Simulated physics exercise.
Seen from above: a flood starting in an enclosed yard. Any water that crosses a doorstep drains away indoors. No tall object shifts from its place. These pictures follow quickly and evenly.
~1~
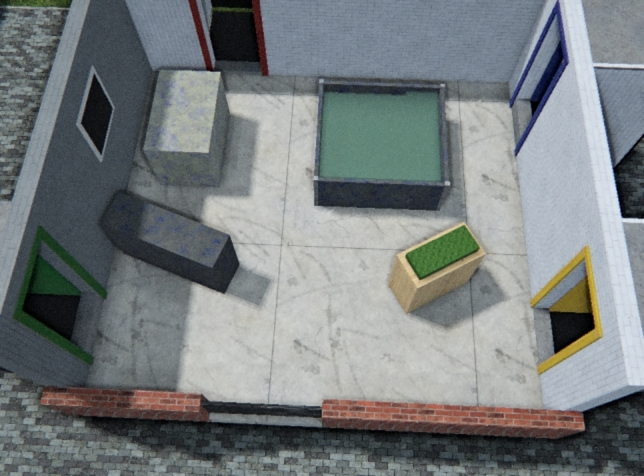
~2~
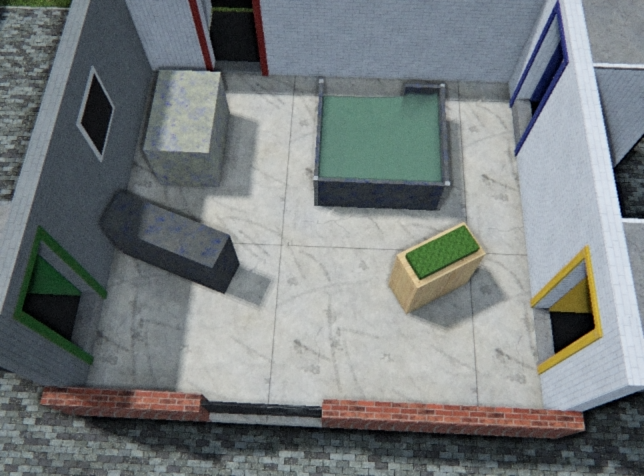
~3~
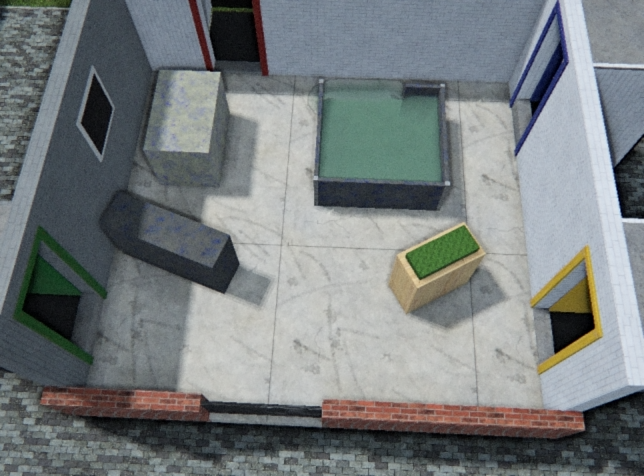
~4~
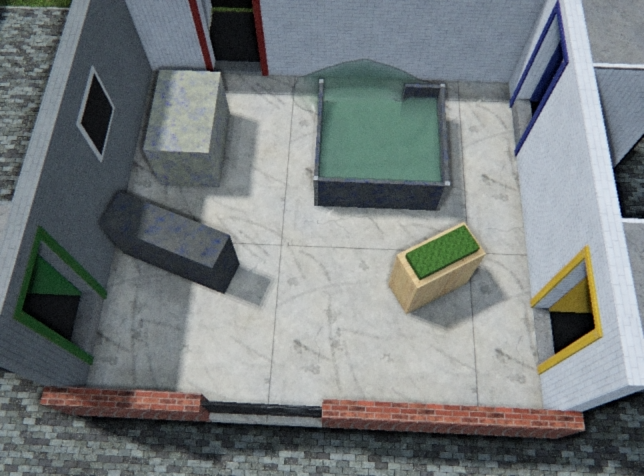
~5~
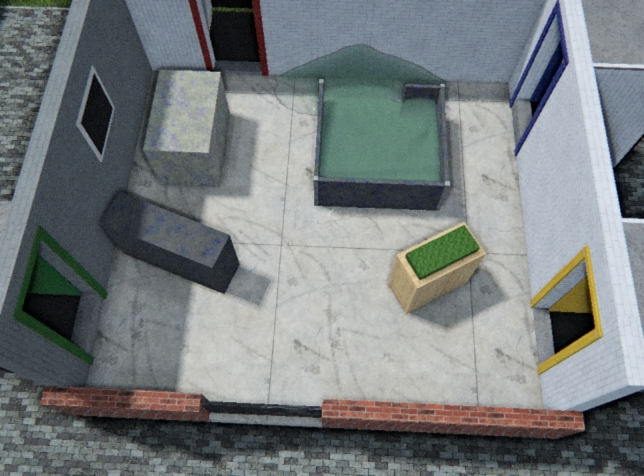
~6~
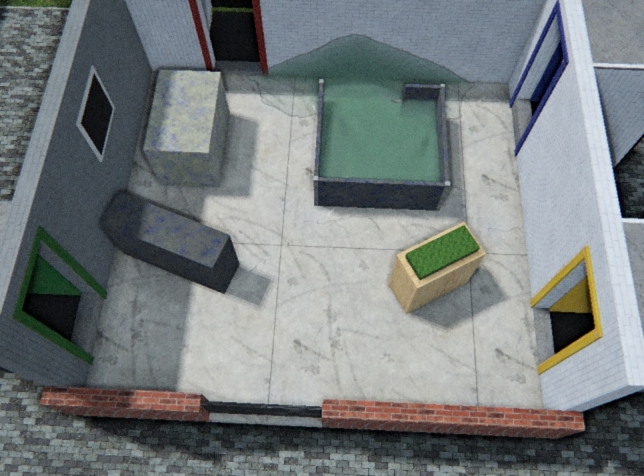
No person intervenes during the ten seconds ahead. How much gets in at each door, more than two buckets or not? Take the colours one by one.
Outcome: The green door will not top two buckets; the blue door will not top two buckets; the yellow door will top two buckets; the red door will top two buckets.
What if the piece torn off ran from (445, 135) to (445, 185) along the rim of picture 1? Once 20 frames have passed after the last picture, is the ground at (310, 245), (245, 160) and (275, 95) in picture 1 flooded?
Going in your order, I'd say still bare, then still bare, then drenched.
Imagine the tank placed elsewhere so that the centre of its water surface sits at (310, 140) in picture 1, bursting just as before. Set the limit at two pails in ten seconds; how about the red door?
As far as I can tell, red gets swamped.
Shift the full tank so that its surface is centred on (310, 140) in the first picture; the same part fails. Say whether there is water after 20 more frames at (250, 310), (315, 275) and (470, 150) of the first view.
Points in order: Not reached; not reached; inundated.
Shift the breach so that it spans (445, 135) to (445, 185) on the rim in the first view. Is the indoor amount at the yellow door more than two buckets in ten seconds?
As far as I can tell, the yellow door breaks the threshold.
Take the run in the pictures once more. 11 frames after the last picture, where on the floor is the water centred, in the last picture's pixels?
At about (352, 131).
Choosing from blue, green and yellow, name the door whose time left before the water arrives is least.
The blue one.
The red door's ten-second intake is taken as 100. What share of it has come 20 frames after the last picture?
Some 15 per cent.
A moment on, water covers 20 % of the floor; the green door not reached, the blue door wet at the sill, nothing in, the yellow door not reached, the red door wet at the sill, nothing in.
Next, water covers 35 % of the floor; the green door not reached, the blue door under two buckets in, the yellow door not reached, the red door under two buckets in.
Then, water covers 60 % of the floor; the green door wet at the sill, nothing in, the blue door under two buckets in, the yellow door wet at the sill, nothing in, the red door under two buckets in.
Later, water covers 90 % of the floor; the green door wet at the sill, nothing in, the blue door under two buckets in, the yellow door under two buckets in, the red door over two buckets in.
In the end, water covers 100 % of the floor; the green door wet at the sill, nothing in, the blue door under two buckets in, the yellow door over two buckets in, the red door far over two buckets in.
